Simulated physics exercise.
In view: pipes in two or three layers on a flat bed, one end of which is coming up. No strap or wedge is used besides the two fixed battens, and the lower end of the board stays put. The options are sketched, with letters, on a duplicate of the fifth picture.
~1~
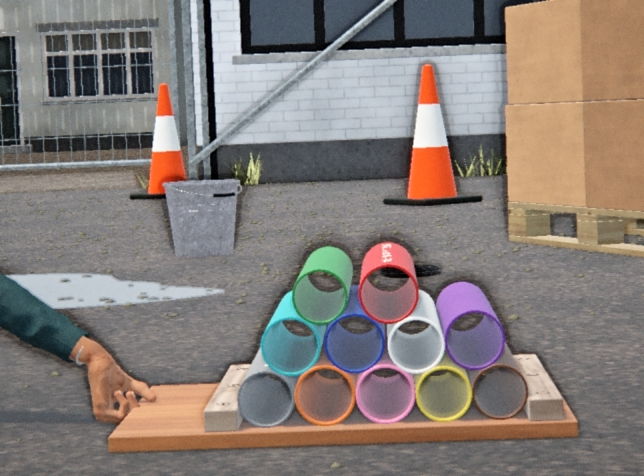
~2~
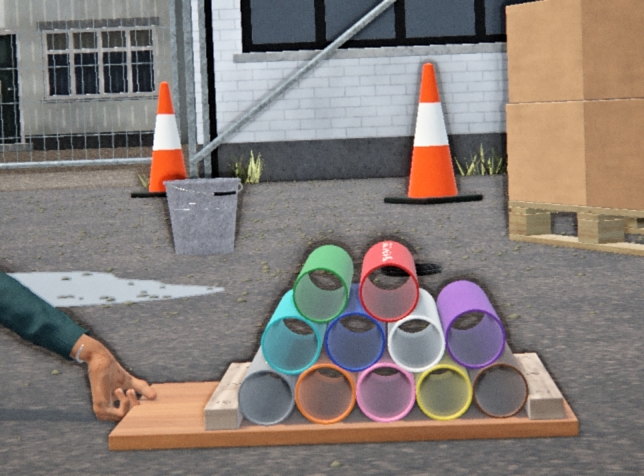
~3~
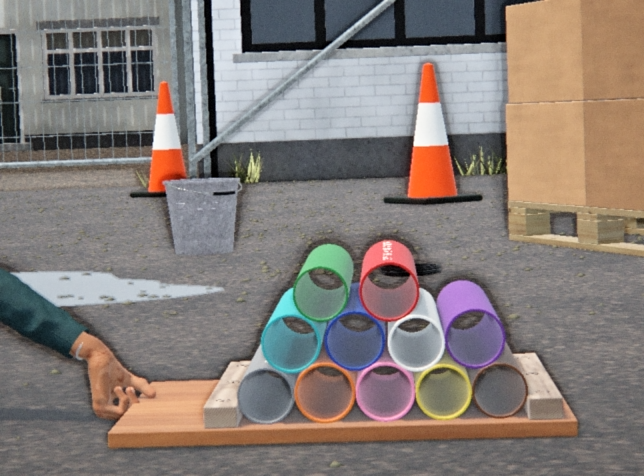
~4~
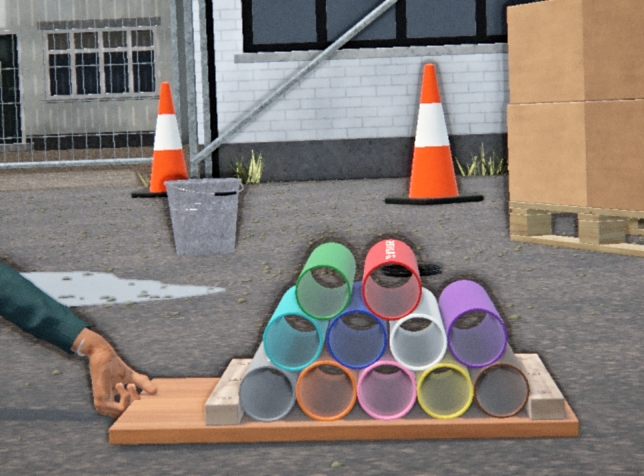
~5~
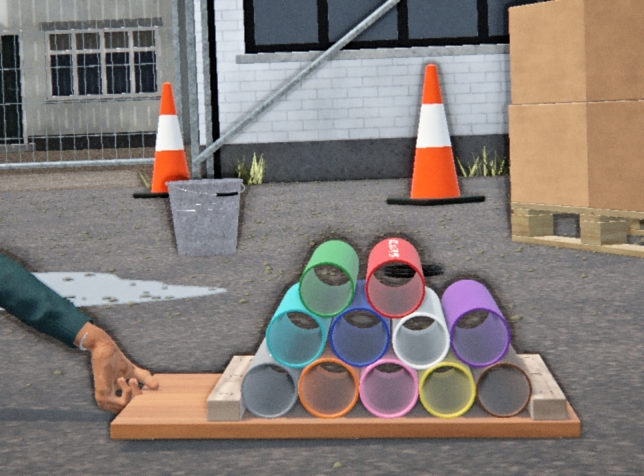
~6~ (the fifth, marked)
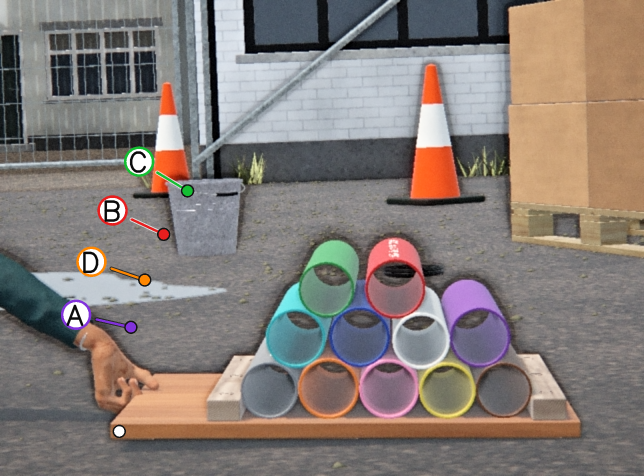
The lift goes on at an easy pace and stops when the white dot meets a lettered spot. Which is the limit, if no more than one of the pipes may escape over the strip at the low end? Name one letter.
Up to D.
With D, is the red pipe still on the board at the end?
Yes, with D.
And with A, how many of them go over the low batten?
The count is none.
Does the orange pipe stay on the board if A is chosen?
Yes.
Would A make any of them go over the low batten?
No, at A.
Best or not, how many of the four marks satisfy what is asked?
Two of the four.
On the marked copy, A at (131, 327); B at (164, 235); C at (188, 191); D at (145, 280); the white dot at (119, 431).
Taking D. A third of the way, board at 15°.
Two thirds of the way, board at 21°.
When it is over, board at 21°, none over the low batten.
As for the rest, A none over the low batten; B four over the low batten (blue, white, purple, red); C six over the low batten.
